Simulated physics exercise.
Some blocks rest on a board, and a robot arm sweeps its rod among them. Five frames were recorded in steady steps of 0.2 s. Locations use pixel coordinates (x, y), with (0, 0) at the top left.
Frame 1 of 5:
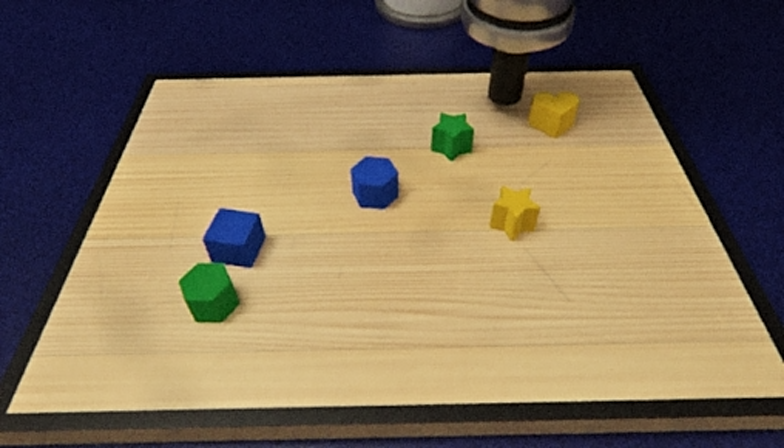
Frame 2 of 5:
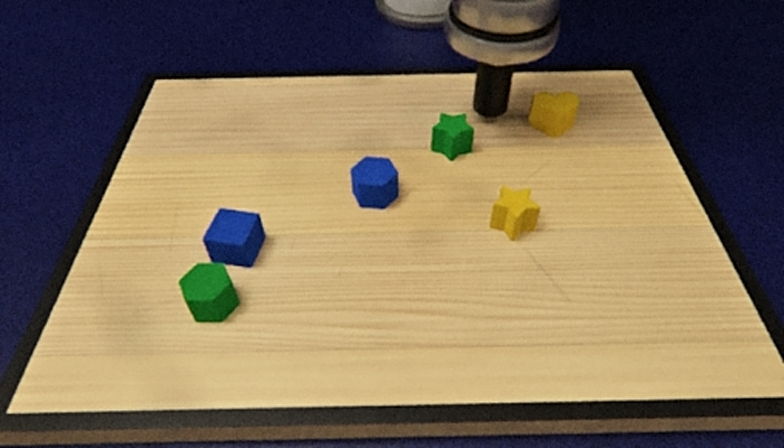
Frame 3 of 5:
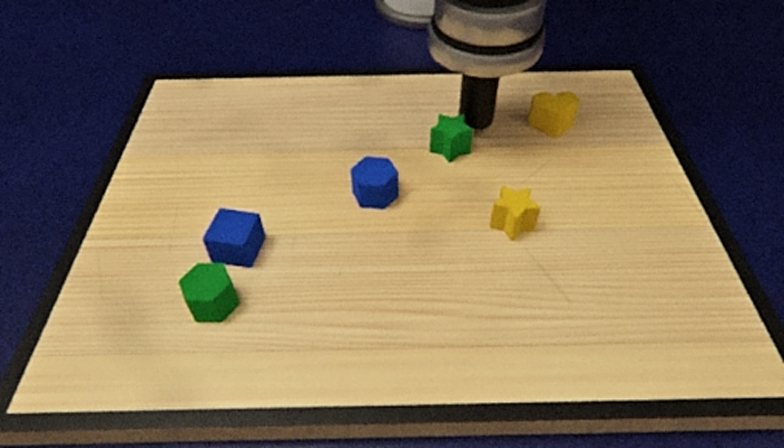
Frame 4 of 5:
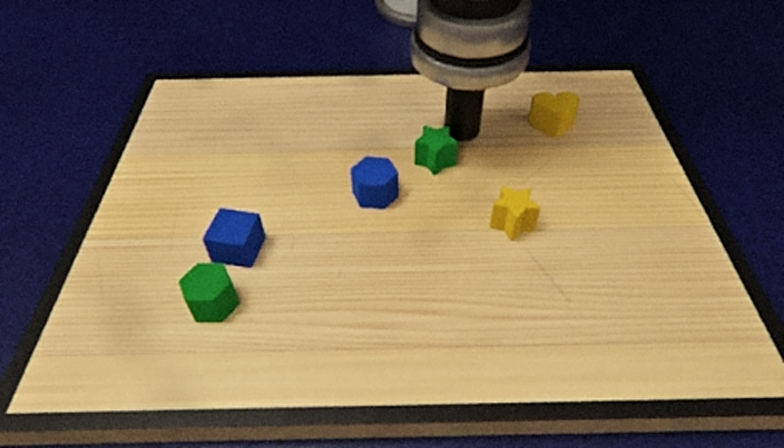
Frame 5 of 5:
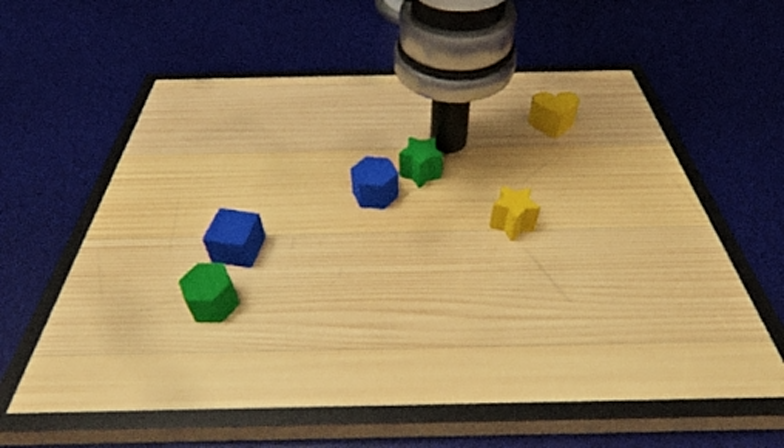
On a wooden board, a robot arm's rod moving down and left, pushing a green star block closer to a blue hexagonal block.
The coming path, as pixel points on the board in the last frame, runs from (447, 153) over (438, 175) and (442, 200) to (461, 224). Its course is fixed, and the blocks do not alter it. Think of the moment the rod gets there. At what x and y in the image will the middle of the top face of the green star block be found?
The middle of its upper face will lie at (402, 177).
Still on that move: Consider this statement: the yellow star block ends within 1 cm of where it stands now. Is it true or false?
Verdict: True.
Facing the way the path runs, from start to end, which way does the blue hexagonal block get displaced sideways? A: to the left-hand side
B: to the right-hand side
My answer is option B.
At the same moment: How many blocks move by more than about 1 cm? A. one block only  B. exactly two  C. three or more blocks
B (exactly two)
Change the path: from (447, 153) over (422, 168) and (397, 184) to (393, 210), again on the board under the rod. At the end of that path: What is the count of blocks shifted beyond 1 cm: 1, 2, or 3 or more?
Blocks that move over 1 cm: Two.
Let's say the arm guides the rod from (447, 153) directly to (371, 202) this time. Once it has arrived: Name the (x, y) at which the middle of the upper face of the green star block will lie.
About (337, 195).
The first path, step by step. One third of the way, rod (438, 165); blue hexagonal block (363, 173); green star block (402, 166), turned 30° clockwise.
Two thirds of the way, rod (443, 190); blue hexagonal block (358, 174); green star block (402, 177), turned 70° clockwise.
At the end, rod (462, 213); blue hexagonal block (358, 174); green star block (402, 177), turned 70° clockwise; yellow star block in place.
